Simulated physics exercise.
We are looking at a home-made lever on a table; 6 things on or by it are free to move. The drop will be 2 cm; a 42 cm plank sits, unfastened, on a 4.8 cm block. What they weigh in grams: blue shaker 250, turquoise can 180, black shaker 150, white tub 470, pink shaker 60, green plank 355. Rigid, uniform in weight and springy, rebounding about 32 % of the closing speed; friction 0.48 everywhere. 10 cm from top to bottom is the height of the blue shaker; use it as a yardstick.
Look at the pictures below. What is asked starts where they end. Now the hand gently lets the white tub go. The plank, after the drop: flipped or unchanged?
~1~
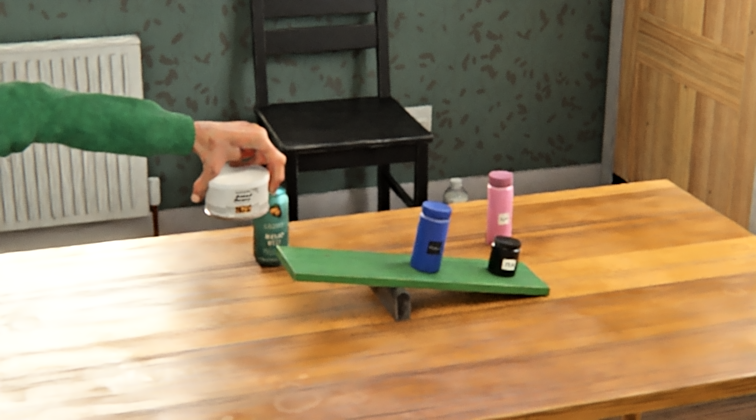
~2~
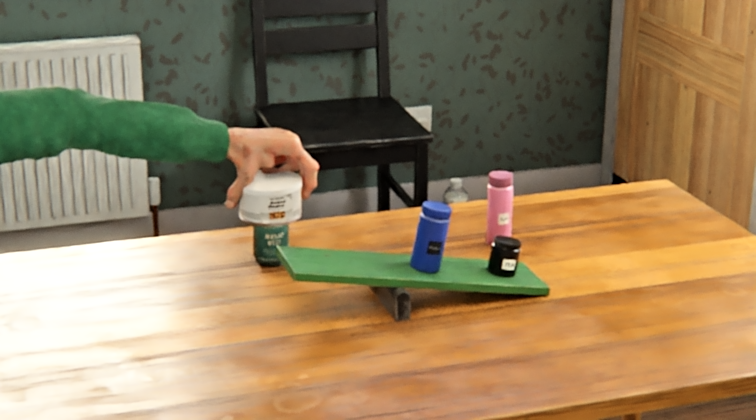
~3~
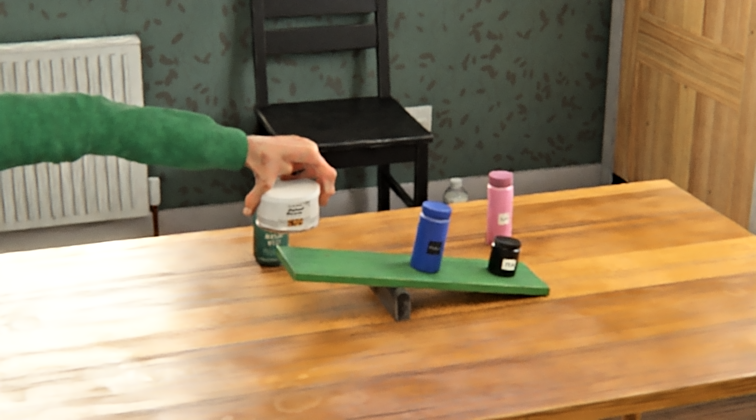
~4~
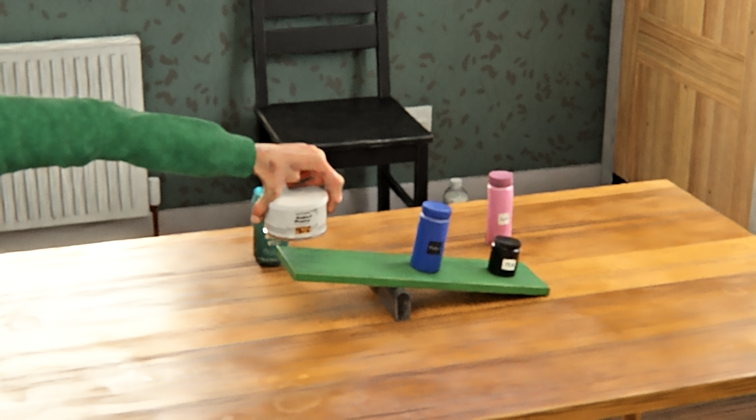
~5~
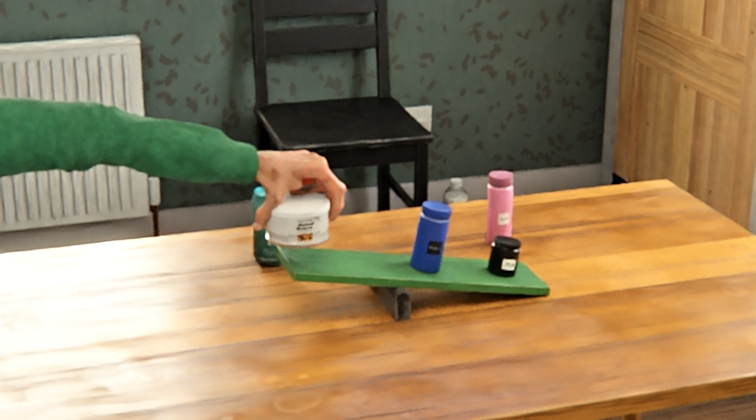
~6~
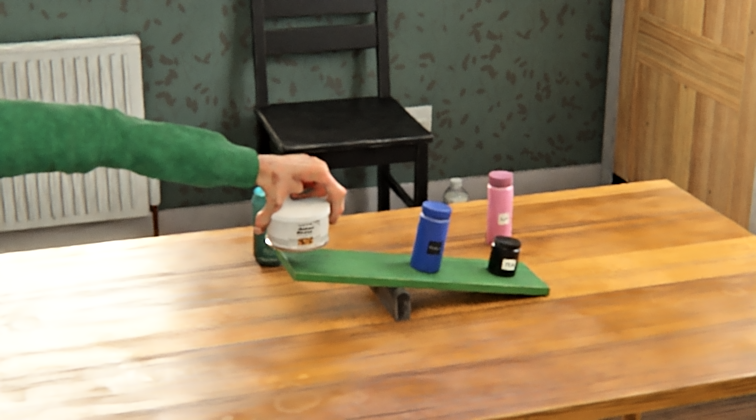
Flipped.
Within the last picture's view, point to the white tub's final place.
Somewhere around (288, 289).
Then, 0.30 s on from there, plank at 5°, tipped the other way; white tub 5° off upright near (296, 268); black shaker 16° off upright; blue shaker 17° off upright.
Then, 0.40 s on from there, plank at 17°, tipped the other way; white tub 17° off upright near (294, 286); black shaker 31° off upright; blue shaker 32° off upright.
Then, 0.60 s on from there, plank at 17°, tipped the other way; white tub 17° off upright near (293, 287); black shaker 64° off upright; blue shaker on its side.
Then, 0.80 s on from there, plank at 17°, tipped the other way; white tub 17° off upright near (289, 289); blue shaker on its side; black shaker on its side.
In the end, plank at 17°, tipped the other way; toppled on the table or plank, blue shaker and black shaker; not toppled but over 4 cm from the start, white tub; the other 3 under 4 cm from the start. At the end, from the last picture's camera, white tub near (289, 289). The plank comes down at its raised end.
